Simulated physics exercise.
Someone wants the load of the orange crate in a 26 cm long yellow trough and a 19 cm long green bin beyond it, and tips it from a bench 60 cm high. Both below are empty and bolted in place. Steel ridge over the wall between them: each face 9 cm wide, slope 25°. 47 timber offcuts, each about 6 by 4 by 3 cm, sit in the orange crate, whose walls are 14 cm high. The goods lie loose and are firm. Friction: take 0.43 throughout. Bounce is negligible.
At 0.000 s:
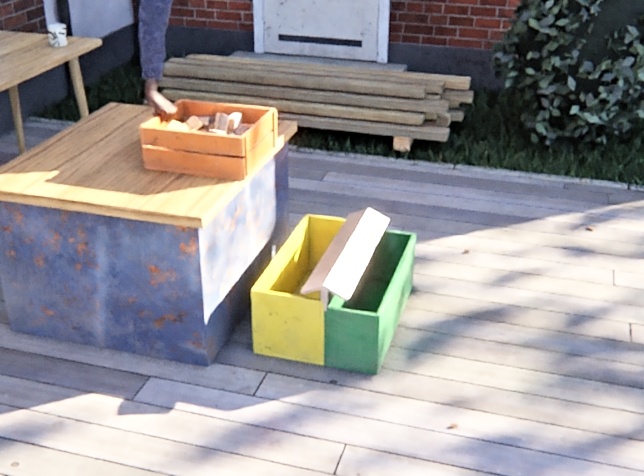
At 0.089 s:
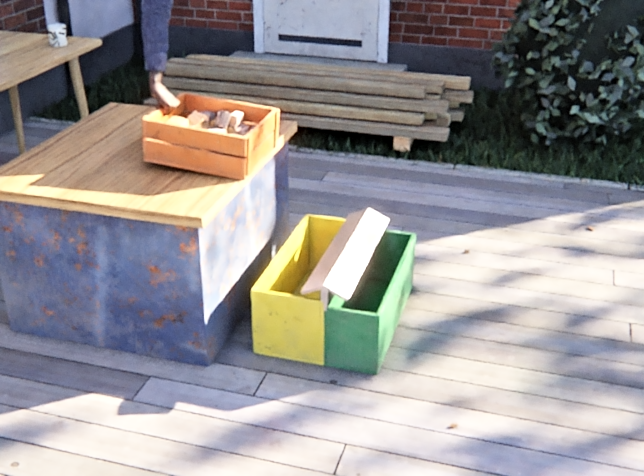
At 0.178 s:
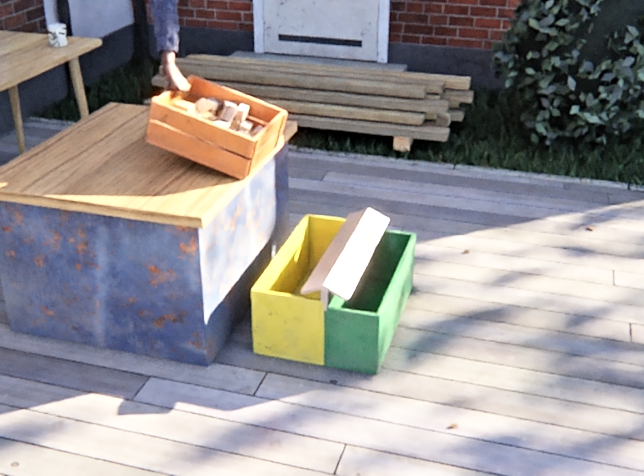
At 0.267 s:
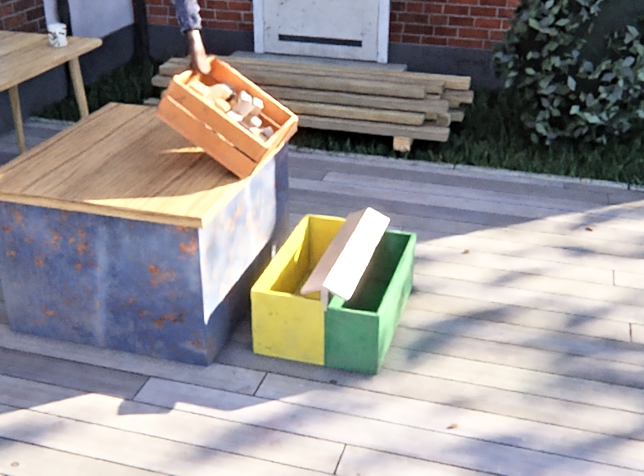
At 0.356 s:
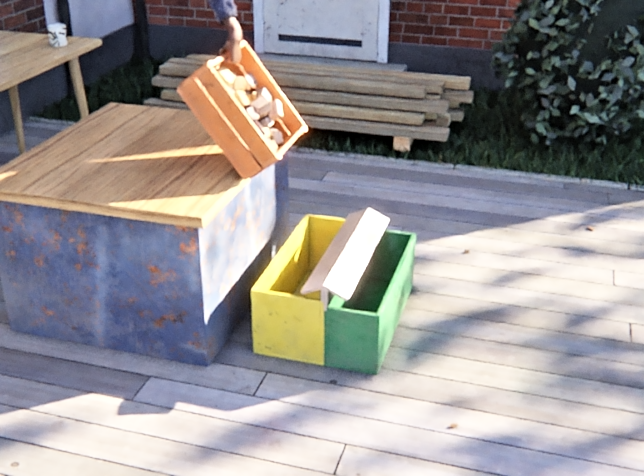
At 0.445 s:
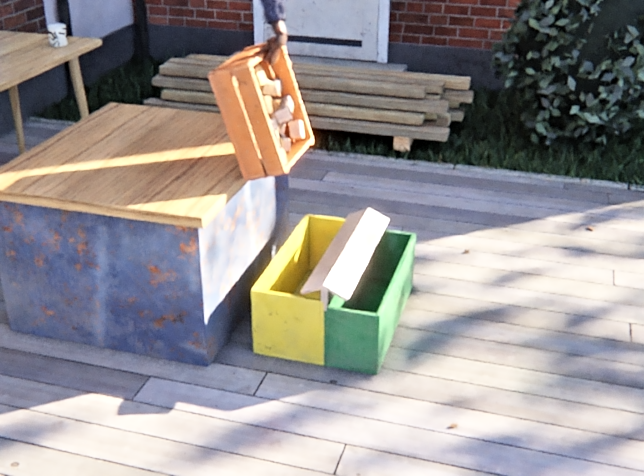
Hand tilting an orange wooden crate of wood blocks steeply rightward on a bench beside yellow and green bins on sunlit decking.
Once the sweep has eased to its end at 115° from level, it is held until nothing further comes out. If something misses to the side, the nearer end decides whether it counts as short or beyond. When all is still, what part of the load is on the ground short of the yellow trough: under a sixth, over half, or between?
Not even a sixth of the timber offcuts land on the ground short of the yellow trough.
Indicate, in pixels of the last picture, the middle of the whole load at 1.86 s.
Somewhere near (338, 304) in pixels.
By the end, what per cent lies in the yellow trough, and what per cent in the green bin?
The shares come out near 50 and 15 in a hundred.
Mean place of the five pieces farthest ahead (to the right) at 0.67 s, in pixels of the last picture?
Somewhere near pixel (344, 166).
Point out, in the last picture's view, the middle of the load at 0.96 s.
The centre sits near (338, 236).
After 0.67 s, tilt 111°; 32 still in the orange crate and 15 in the air.
After 0.96 s, tilt 115°; 8 still in the orange crate, 5 in the yellow trough, 4 in the green bin, 1 on the ground beyond the green bin and 29 in the air.
After 1.35 s, tilt 115°; 2 still in the orange crate, 17 in the yellow trough, 6 in the green bin, 16 on the ground beyond the green bin and 6 in the air.
Final count (at 1.86 s), 24 in the yellow trough, 7 in the green bin and 16 on the ground beyond the green bin. Asked share, 0 of 47, 0 per cent.
